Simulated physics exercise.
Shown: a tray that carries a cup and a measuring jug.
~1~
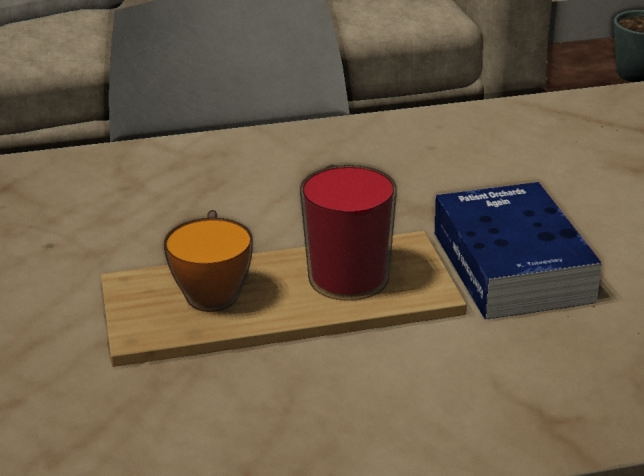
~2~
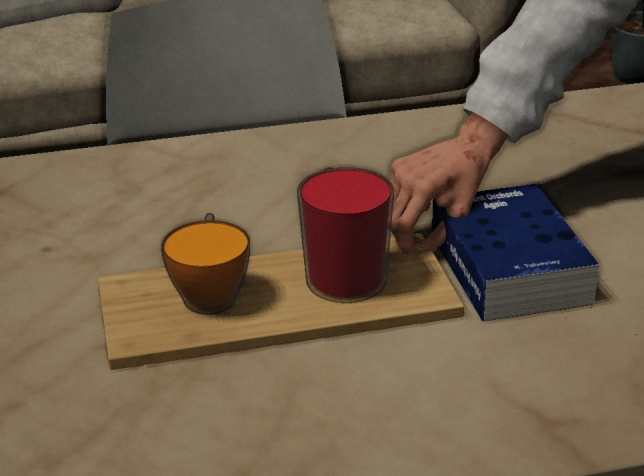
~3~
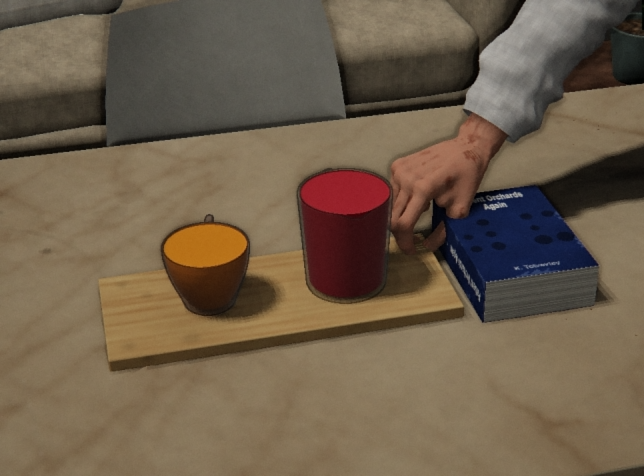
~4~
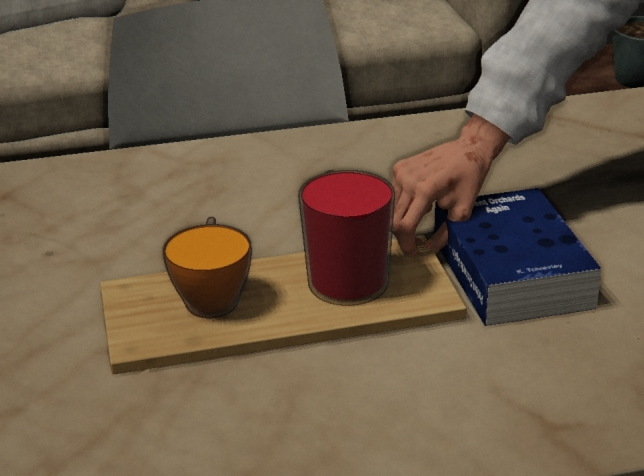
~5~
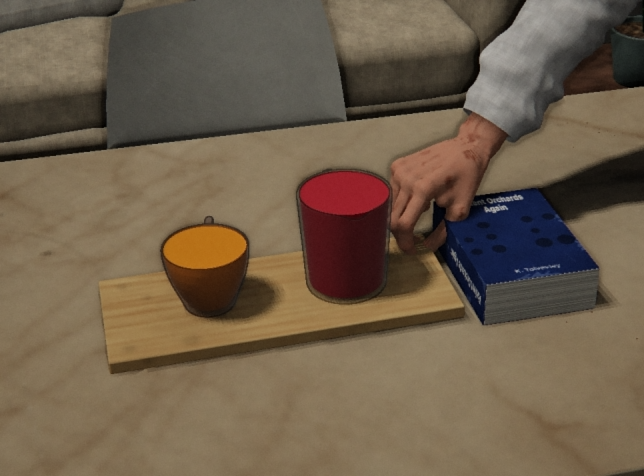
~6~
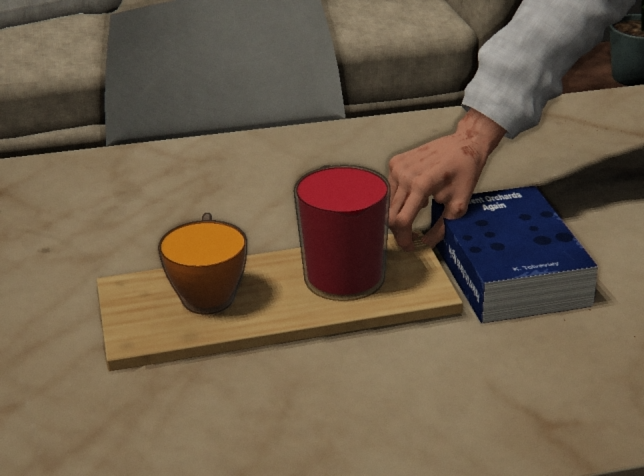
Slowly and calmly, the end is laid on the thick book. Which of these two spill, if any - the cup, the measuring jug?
At the end, cup: It will release some contents, measuring jug: It will release some contents.
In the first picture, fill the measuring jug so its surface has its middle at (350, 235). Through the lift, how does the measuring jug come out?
Verdict: Holds.
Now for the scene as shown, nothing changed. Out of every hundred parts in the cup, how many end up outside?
Something like 8 in a hundred.
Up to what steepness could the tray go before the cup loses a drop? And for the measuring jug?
Readings, in sequence: 6 deg and 6 deg.
Soon after, the tray slopes by about 5°; cup, nothing has left it; measuring jug, nothing has left it.
Later, the tray slopes by about 10°; cup, some has gone over its rim; measuring jug, some has gone over its rim.
In the end, the tray slopes by about 9°, resting on the thick book; cup, some has gone over its rim; measuring jug, some has gone over its rim.
